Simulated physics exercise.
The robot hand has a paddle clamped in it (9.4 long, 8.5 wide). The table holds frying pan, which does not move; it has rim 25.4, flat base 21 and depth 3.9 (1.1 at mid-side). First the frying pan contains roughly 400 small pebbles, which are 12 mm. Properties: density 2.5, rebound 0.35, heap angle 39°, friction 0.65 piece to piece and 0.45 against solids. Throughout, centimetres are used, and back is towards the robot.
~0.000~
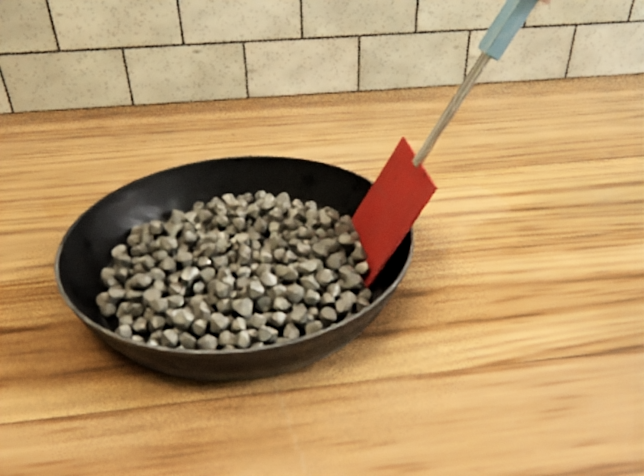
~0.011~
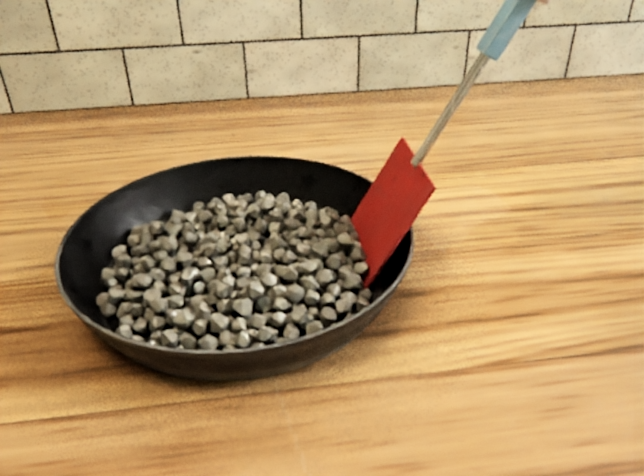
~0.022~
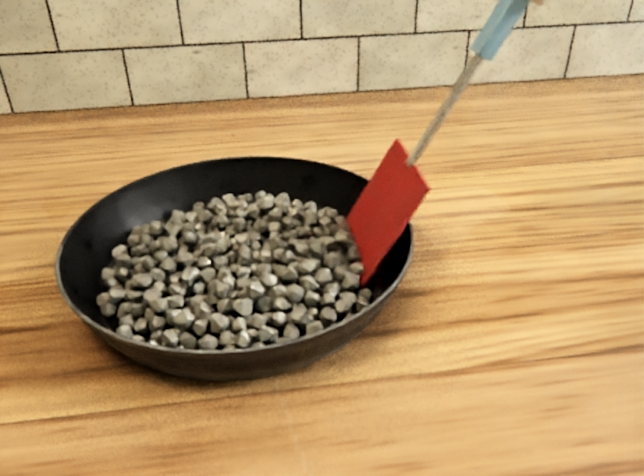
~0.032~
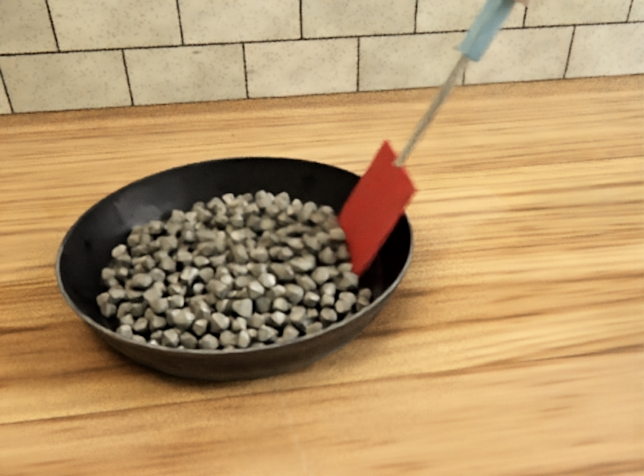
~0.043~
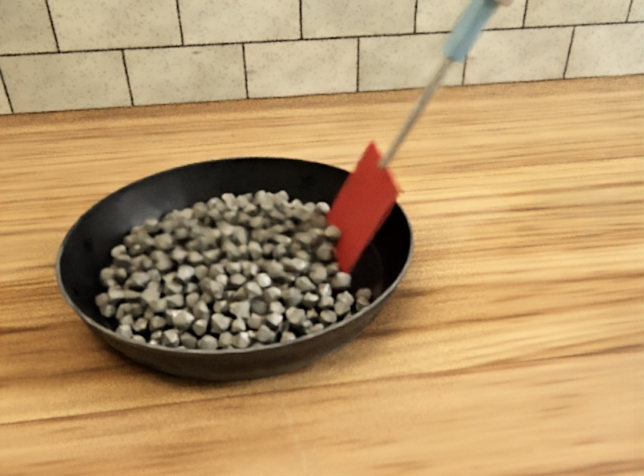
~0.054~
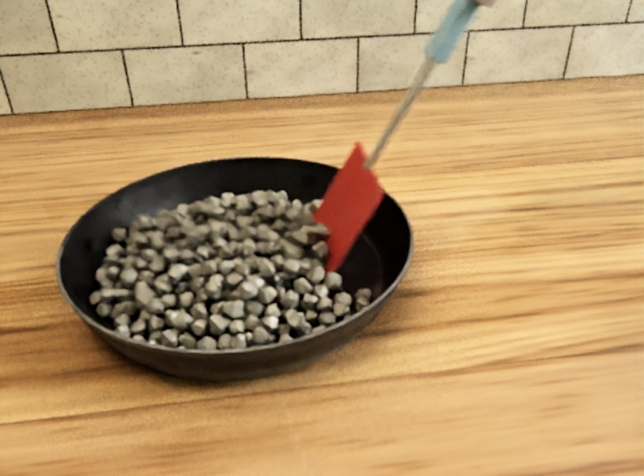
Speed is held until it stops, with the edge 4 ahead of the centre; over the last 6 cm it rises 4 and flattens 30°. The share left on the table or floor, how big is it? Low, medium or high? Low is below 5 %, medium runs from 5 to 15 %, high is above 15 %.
The share is medium, from 5 to 15 %.
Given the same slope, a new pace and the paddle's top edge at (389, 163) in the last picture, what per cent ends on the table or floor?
I'd say around 0 per cent.
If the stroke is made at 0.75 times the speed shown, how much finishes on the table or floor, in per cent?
Around 5 percent would finish on the table or floor.
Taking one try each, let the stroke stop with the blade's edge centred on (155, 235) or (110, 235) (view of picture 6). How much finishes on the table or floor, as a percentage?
About 15 and 30 per cent.
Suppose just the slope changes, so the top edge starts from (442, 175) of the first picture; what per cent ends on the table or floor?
I'd estimate close to 15 per cent.
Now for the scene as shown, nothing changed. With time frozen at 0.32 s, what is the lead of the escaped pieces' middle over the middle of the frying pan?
Distance ahead of centre: Approx. 18 cm.
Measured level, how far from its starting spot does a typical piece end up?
Roughly 4 cm.
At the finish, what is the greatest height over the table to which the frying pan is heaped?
It reaches around 5.0 cm.
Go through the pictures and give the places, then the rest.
In the first picture, the paddle top edge at (419, 160), sloping 61°; upper third of the load around (257, 250), from x 105 to 365, top at y 195; 405 in the frying pan.
In the second picture, the paddle top edge at (418, 160), sloping 61°; upper third of the load around (257, 250), from x 105 to 365, top at y 195.
In the third picture, the paddle top edge at (412, 161), sloping 61°; upper third of the load around (261, 249), from x 105 to 365, top at y 195.
In the fourth picture, the paddle top edge at (401, 162), sloping 61°; upper third of the load around (262, 248), from x 105 to 365, top at y 195.
In the fifth picture, the paddle top edge at (385, 163), sloping 61°; upper third of the load around (254, 245), from x 105 to 365, top at y 195.
In the sixth picture, the paddle top edge at (370, 164), sloping 61°; upper third of the load around (244, 240), from x 95 to 365, top at y 195; 405 in the frying pan.
After 0.08 s, sloping 60°, highest piece 5 above the table; 405 in the frying pan.
After 0.11 s, sloping 49°, highest piece 6 above the table; 405 in the frying pan.
After 0.32 s, sloping 31°, highest piece 5 above the table; 372 in the frying pan, 31 on the table or floor, 2 on the blade or in flight.
After 1.37 s, sloping 31°, highest piece 5 above the table; 371 in the frying pan, 34 on the table or floor.
In the end, 371 in the frying pan, 34 on the table or floor. That is 8 % on the table or floor.
